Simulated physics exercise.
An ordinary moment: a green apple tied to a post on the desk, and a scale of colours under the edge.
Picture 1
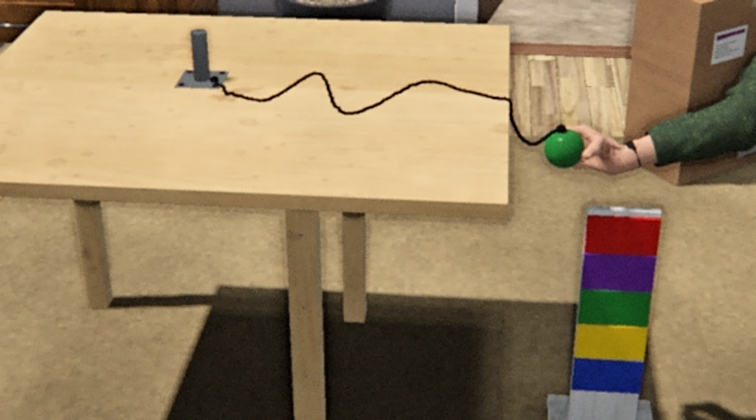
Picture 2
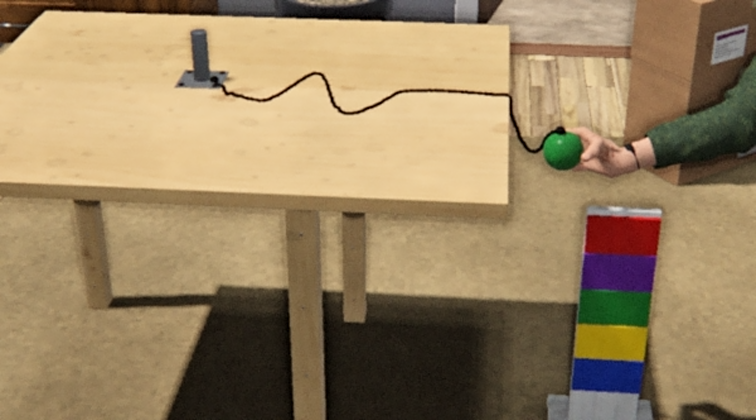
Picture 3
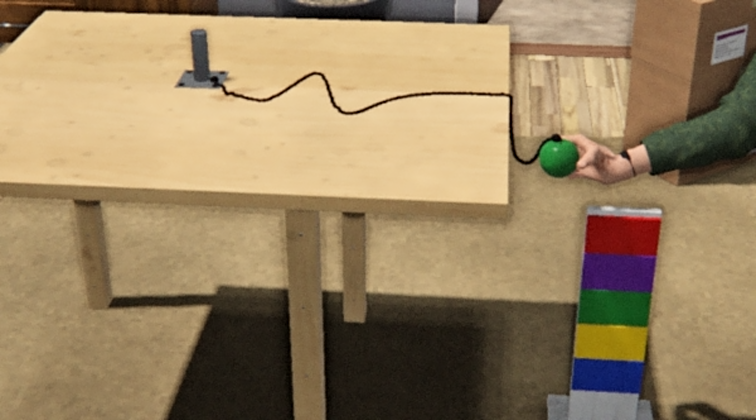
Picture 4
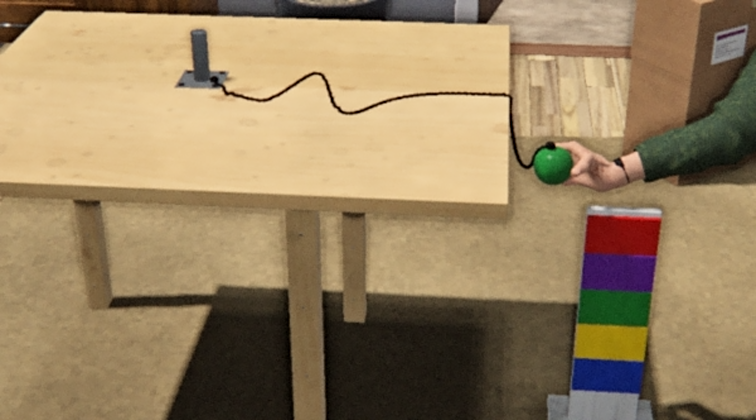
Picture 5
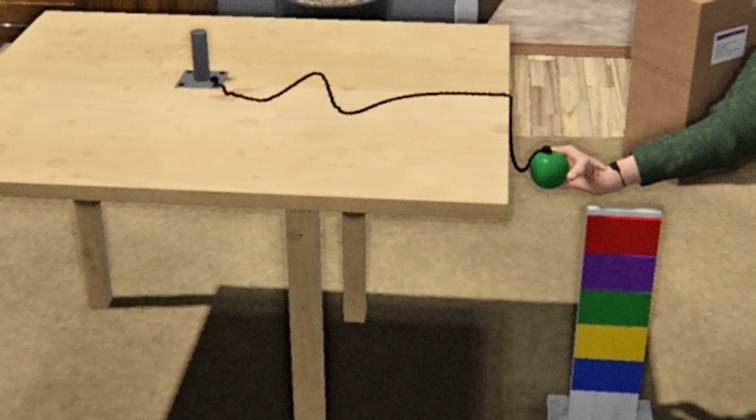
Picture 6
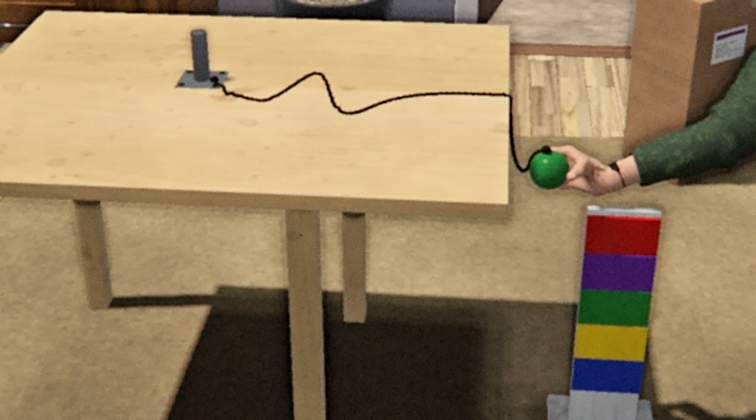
A hand holding a green ball tied by a dark cord to a post on a wooden table moves slightly down and left beside the table's edge, above a coloured scale, then stays nearly still.
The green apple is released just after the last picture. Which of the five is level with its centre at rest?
Its centre hangs level with the blue band.
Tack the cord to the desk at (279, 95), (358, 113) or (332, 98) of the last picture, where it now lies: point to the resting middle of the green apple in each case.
Near (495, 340), (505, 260) and (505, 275).
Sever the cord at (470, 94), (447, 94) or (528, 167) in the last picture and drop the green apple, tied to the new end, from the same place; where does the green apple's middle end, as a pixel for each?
Near (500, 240), (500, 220) and (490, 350).
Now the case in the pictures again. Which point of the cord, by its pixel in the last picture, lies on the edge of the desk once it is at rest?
That spot is around (358, 112).
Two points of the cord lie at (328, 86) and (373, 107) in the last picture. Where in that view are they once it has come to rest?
About (422, 96), and the other about (509, 124).
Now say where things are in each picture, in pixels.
In the first frame, green apple (564, 149); red (622, 237); purple (618, 274); green (615, 309); yellow (611, 344); blue (607, 377).
In the second frame, green apple (563, 151); cord through (235, 96) (306, 77) (334, 104) (400, 92) (505, 97).
In the third frame, green apple (560, 158).
In the fourth frame, green apple (554, 166); cord through (235, 96) (306, 77) (334, 104) (411, 96) (510, 106).
In the fifth frame, green apple (550, 170).
In the sixth frame, green apple (550, 170); cord through (235, 96) (306, 77) (334, 104) (411, 96) (510, 106).
Soon after, apple near (509, 339); level with yellow.
After that, apple near (488, 358); level with blue.
In the end, apple near (492, 365); level with blue. Its middle rests at the blue band.
